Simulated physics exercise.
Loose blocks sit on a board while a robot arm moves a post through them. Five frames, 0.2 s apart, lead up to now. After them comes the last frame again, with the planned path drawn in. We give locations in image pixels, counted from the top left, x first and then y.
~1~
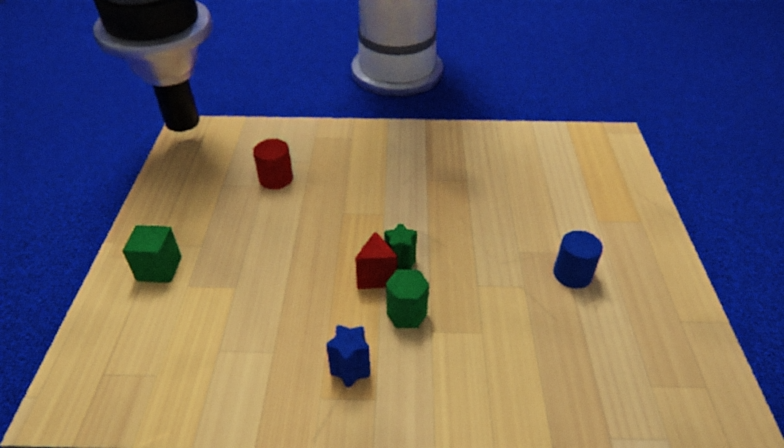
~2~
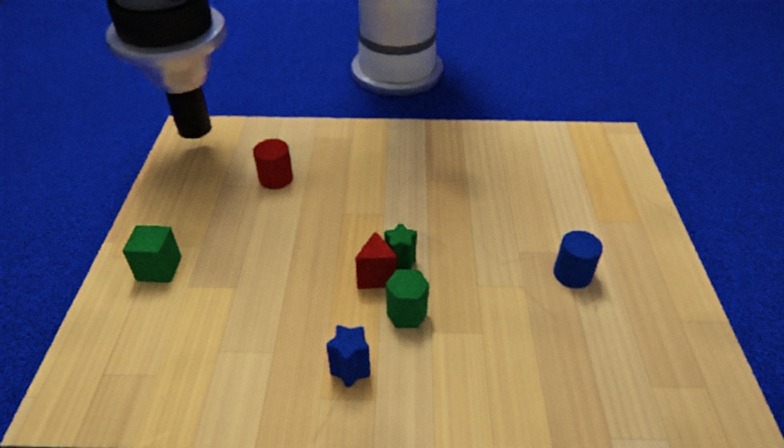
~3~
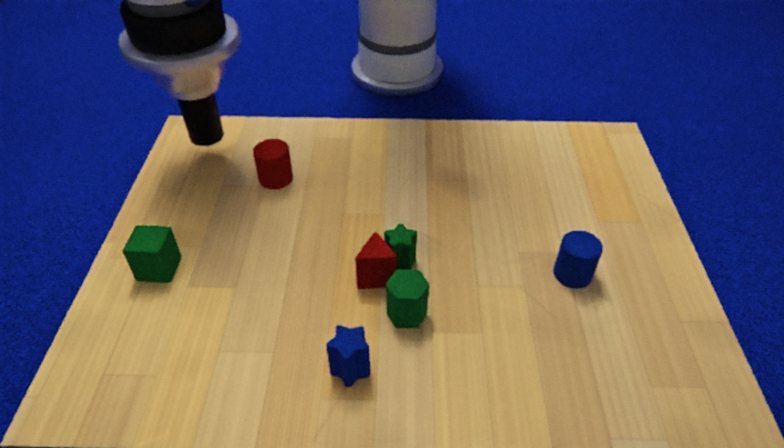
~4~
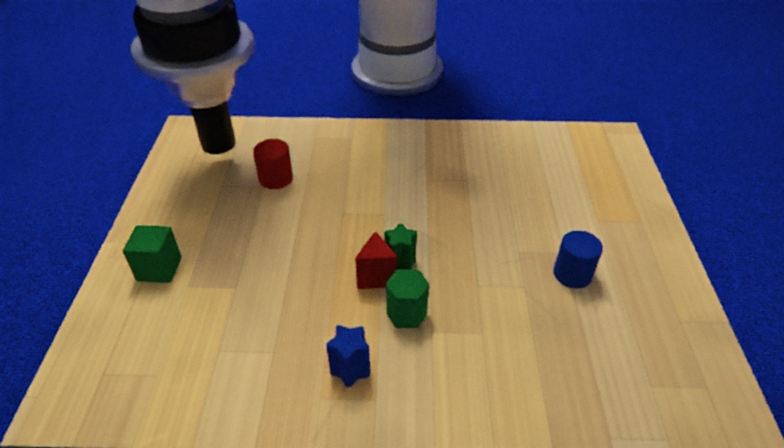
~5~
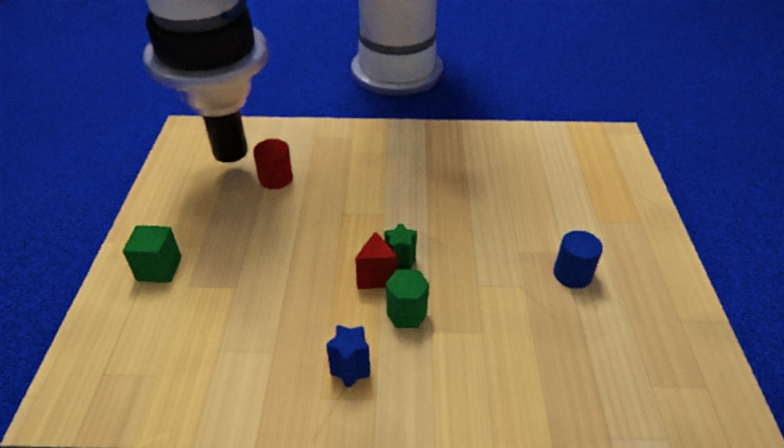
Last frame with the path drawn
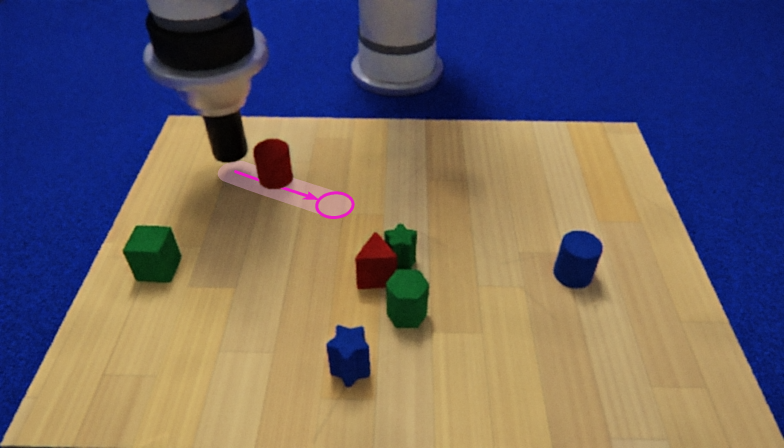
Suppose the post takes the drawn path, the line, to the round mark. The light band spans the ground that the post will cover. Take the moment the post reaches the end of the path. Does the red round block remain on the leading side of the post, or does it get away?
When the path is over, you would find the red round block off to the side or behind the post.
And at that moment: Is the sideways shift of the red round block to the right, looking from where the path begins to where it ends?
No, that is not what happens.
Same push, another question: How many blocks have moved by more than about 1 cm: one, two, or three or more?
Total moved: One.
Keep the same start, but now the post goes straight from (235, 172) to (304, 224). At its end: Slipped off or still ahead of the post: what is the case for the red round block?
Expect to find it next to or behind the post.
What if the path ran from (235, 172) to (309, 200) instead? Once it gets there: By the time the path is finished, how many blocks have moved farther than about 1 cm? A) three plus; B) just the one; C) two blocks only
Answer: B.
The line goes in a line from (235, 172) to (335, 205).
On the path given first. One third of the way, post at (264, 163); red round block at (298, 152).
Two thirds of the way, post at (298, 174); red round block at (331, 154).
At the end, post at (333, 185); red round block at (353, 155).
